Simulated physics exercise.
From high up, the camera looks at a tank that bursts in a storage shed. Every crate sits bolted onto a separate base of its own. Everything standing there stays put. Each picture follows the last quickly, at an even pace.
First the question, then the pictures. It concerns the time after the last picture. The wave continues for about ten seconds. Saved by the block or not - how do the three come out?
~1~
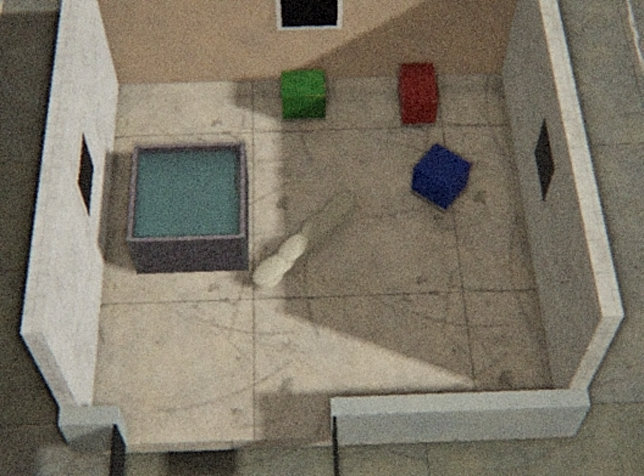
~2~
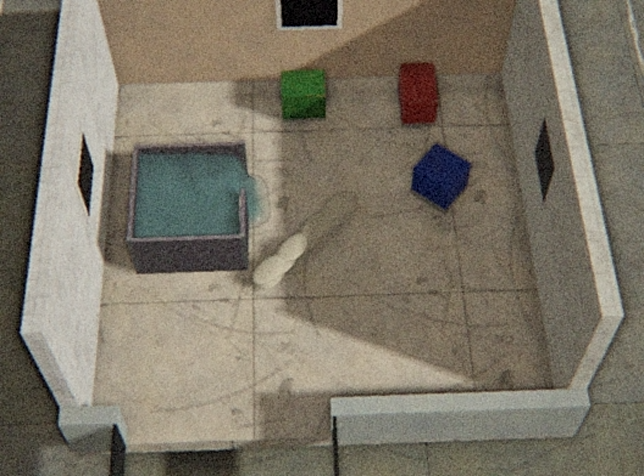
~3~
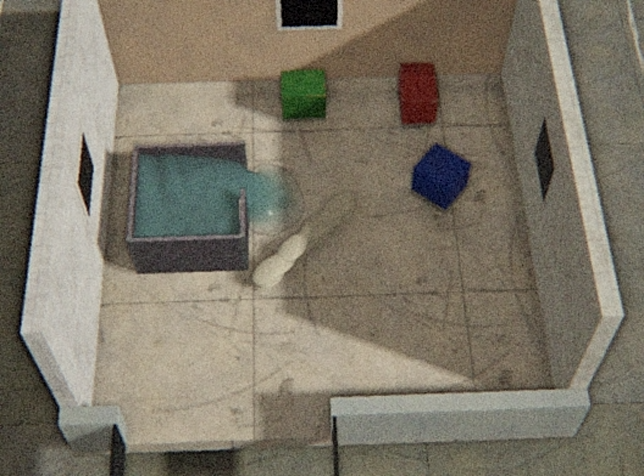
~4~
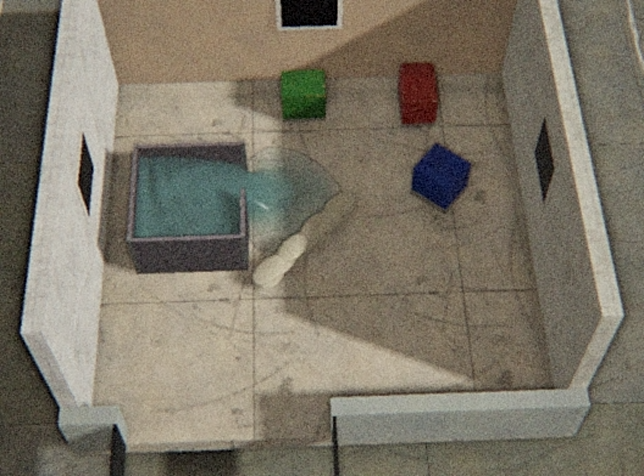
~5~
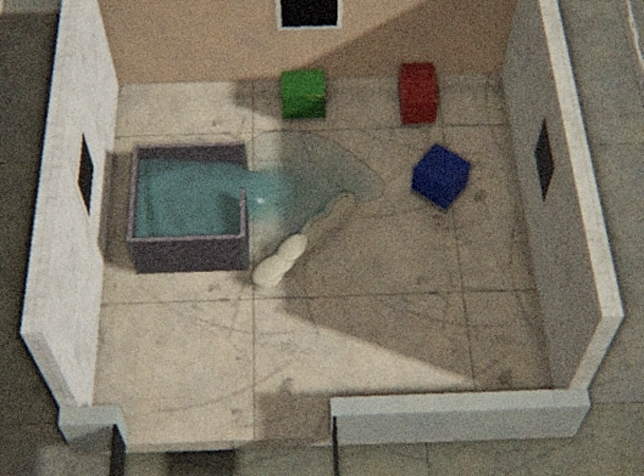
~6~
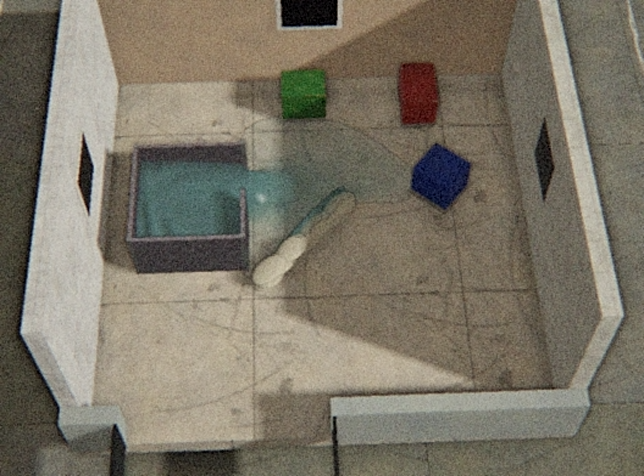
They come out like this: The green crate wet, the blue crate wet, the red crate wet.
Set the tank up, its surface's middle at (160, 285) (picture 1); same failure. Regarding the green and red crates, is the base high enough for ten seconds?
Result - green crate gets flooded, red crate gets flooded.
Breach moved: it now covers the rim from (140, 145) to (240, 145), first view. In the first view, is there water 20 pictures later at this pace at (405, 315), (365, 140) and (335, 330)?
First spot unwetted, second drenched, third unwetted.
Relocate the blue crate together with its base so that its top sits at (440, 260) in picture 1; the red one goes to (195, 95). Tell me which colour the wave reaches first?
Green crate.
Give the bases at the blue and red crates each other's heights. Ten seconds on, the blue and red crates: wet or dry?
The blue one is reached, and the red one is reached.
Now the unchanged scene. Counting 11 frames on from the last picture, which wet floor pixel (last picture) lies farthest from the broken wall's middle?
At roughly (496, 81).
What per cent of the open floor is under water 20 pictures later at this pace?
I'd say close to 45 per cent.
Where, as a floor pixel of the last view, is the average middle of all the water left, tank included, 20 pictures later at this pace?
The water's middle lies around (321, 180).
A moment on, water covers 25 % of the floor; the green crate water round its plinth, the blue crate water round its plinth, the red crate water round its plinth.
Next, water covers 30 % of the floor; the green crate water round its plinth, the blue crate water round its plinth, the red crate water round its plinth.
Then, water covers 45 % of the floor; the green crate water round its plinth, the blue crate water round its plinth, the red crate water round its plinth.
Later, water covers 70 % of the floor; the green crate water round its plinth, the blue crate water round its plinth, the red crate water round its plinth.
In the end, water covers 95 % of the floor; the green crate was topped, the blue crate was topped, the red crate was topped.
